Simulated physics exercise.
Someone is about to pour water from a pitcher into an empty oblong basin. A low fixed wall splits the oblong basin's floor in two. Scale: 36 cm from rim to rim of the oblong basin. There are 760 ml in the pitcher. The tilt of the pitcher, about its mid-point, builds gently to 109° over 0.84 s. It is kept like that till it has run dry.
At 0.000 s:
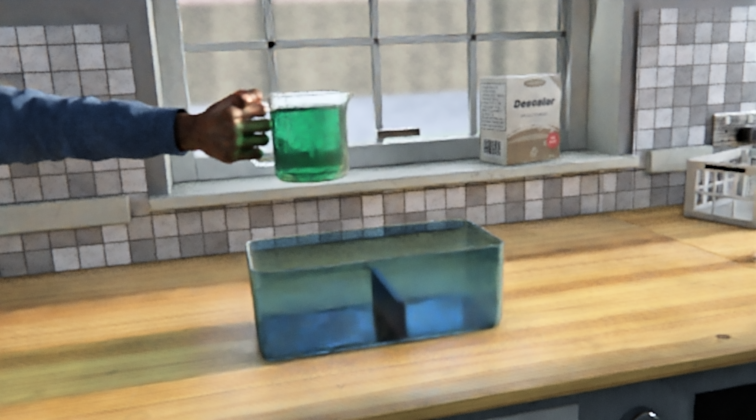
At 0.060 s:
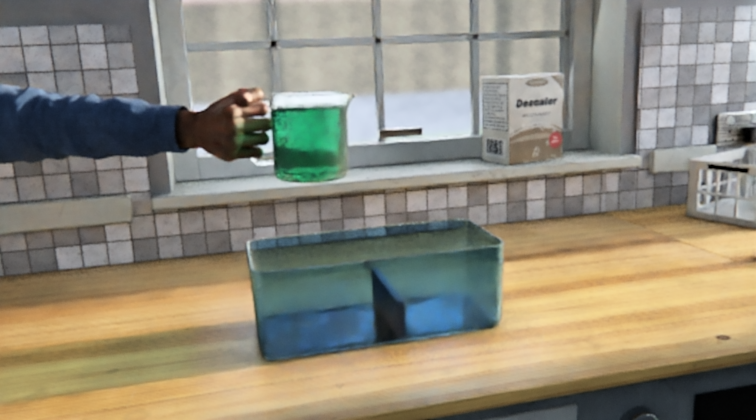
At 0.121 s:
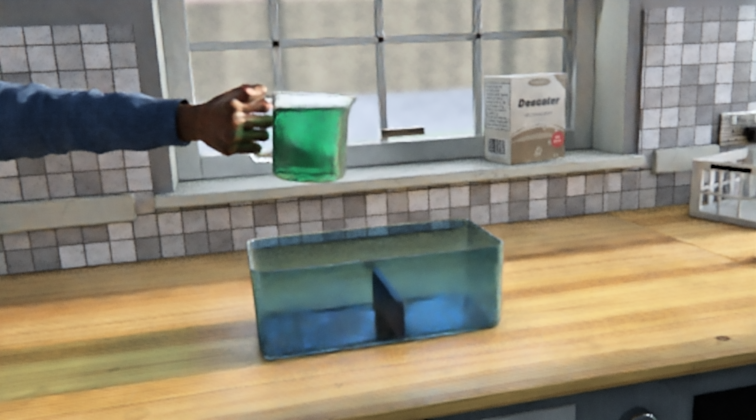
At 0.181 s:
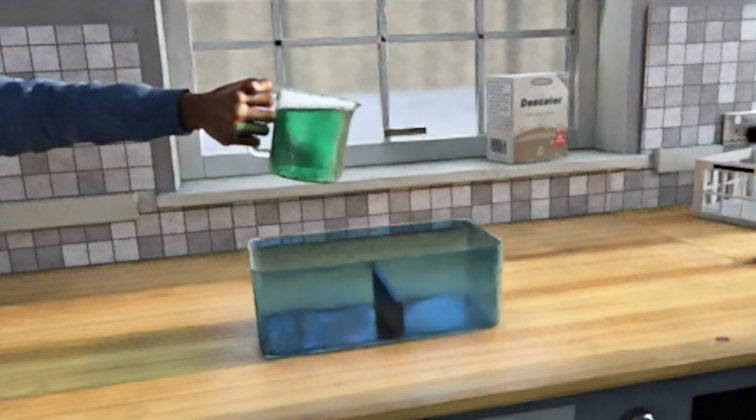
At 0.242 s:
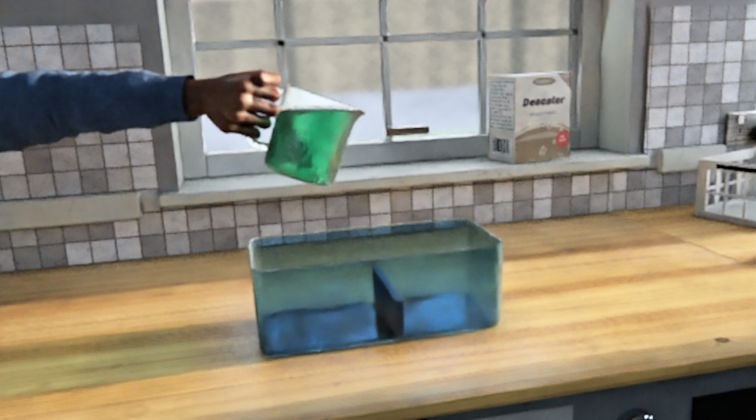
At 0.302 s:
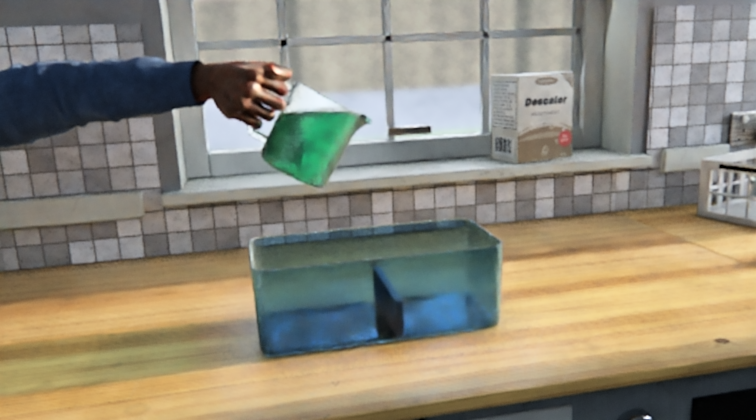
The clip shows a hand in a blue sleeve holding a clear pitcher of green liquid above a divided, blue-tinted oblong basin on a wooden counter, first keeping it nearly upright, then gradually tilting it to the right.
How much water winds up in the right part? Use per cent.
The far part has some 93 per cent.
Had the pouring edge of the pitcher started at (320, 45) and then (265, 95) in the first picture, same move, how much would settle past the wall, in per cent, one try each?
First 70, then 5 per cent.
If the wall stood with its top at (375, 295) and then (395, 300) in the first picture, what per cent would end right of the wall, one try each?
In turn about 95 and 80 per cent.
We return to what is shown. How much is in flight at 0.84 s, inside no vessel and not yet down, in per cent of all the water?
Some 16 per cent.
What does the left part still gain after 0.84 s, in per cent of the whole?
Near 4 in a hundred.
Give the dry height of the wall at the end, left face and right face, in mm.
Some 56 mm on the left and 28 mm on the right.
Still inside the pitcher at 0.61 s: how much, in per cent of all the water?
Near 58 in a hundred.
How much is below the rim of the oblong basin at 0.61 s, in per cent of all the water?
Some 14 per cent.
After 0.61 s the tilt is 91° and 58 per cent is still to pour, 0 is left of the wall and 15 right of it.
After 0.84 s the tilt is 109° and 12 per cent is still to pour, 2 is left of the wall and 69 right of it.
After 1.08 s the tilt is 109° and 1 per cent is still to pour, 5 is left of the wall and 91 right of it.
After 1.34 s the tilt is 109° and 0 per cent is still to pour, 5 is left of the wall and 93 right of it.
In the end 5 per cent lies left of the wall, 93 right of it and 1 outside.
